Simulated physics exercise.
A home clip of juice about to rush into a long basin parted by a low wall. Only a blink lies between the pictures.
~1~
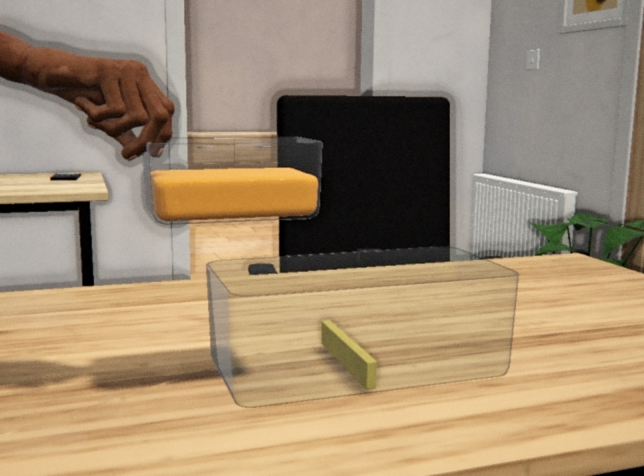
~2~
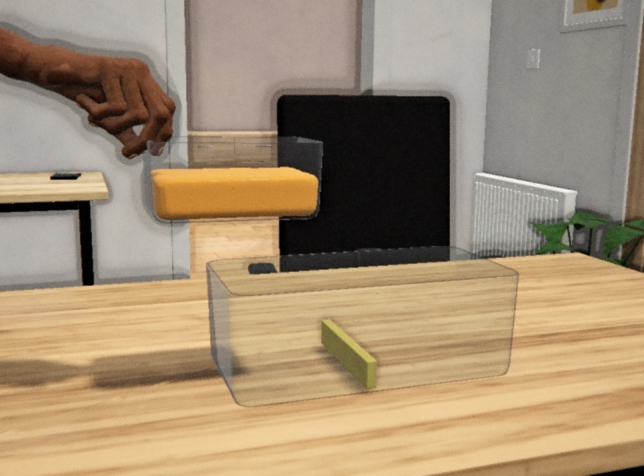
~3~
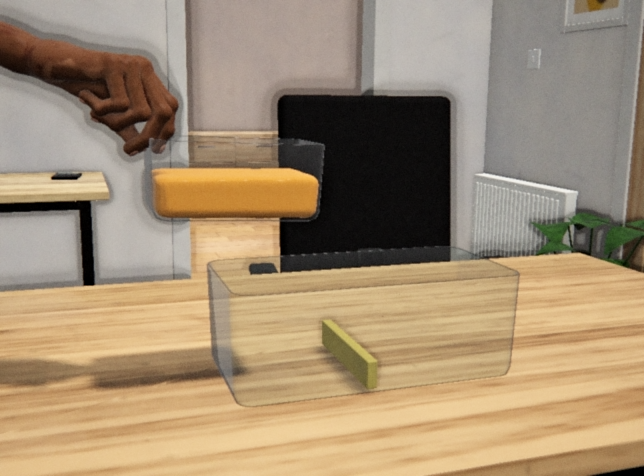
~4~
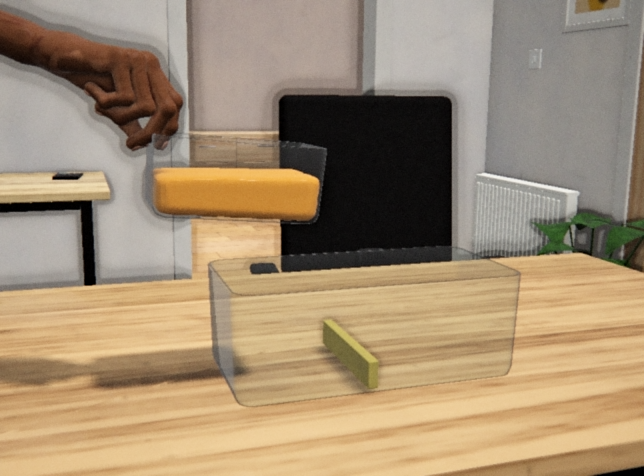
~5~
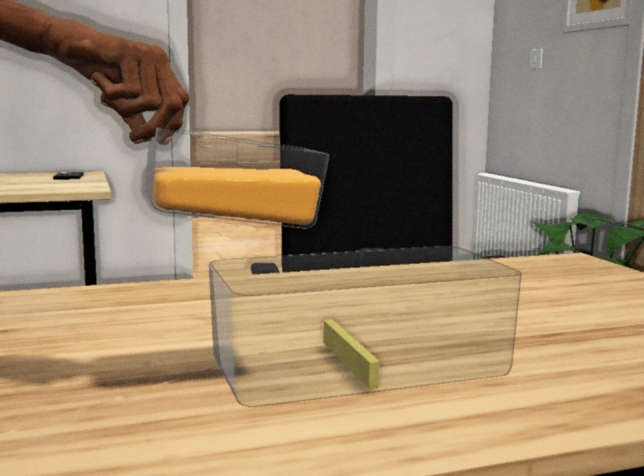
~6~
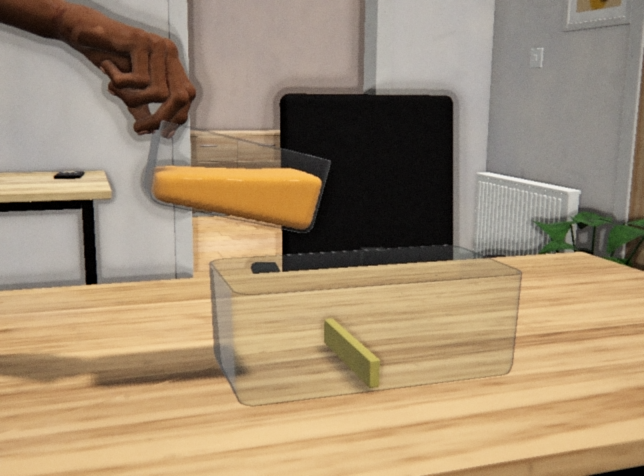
A clear container of orange juice hangs level beneath a dark hand, above a long transparent basin with a low yellowish wall inside, on a wooden table. It begins to tilt slightly, then leans further as its right end dips and the hand shifts a little right and upward.
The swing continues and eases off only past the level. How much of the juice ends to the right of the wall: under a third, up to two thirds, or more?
It comes to between a third and two thirds.
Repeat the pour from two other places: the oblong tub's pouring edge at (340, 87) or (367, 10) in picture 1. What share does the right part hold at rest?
In turn 75 and 90 in a hundred.
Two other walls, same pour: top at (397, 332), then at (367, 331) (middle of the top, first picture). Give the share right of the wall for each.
Roughly 5 per cent, and 20 per cent.
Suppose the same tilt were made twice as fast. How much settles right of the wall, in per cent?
Near 40 %.
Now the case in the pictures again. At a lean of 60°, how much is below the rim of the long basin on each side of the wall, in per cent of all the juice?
Some 0 per cent left and 15 right.
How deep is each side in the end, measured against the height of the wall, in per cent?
Left: 50 %. Right: 40 %.
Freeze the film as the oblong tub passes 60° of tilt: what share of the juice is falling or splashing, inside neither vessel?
About 25 per cent.
A moment on, the oblong tub is tipped part way and 57 per cent is still to pour, 2 is left of the wall and 15 right of it.
Next, the oblong tub is tipped on its side and 16 per cent is still to pour, 30 is left of the wall and 49 right of it.
Then the oblong tub is tipped on its side and 2 per cent is still to pour, 47 is left of the wall and 50 right of it.
Later the oblong tub is tipped on its side and 0 per cent is still to pour, 49 is left of the wall and 50 right of it.
In the end 49 per cent lies left of the wall, 50 right of it and 0 outside.
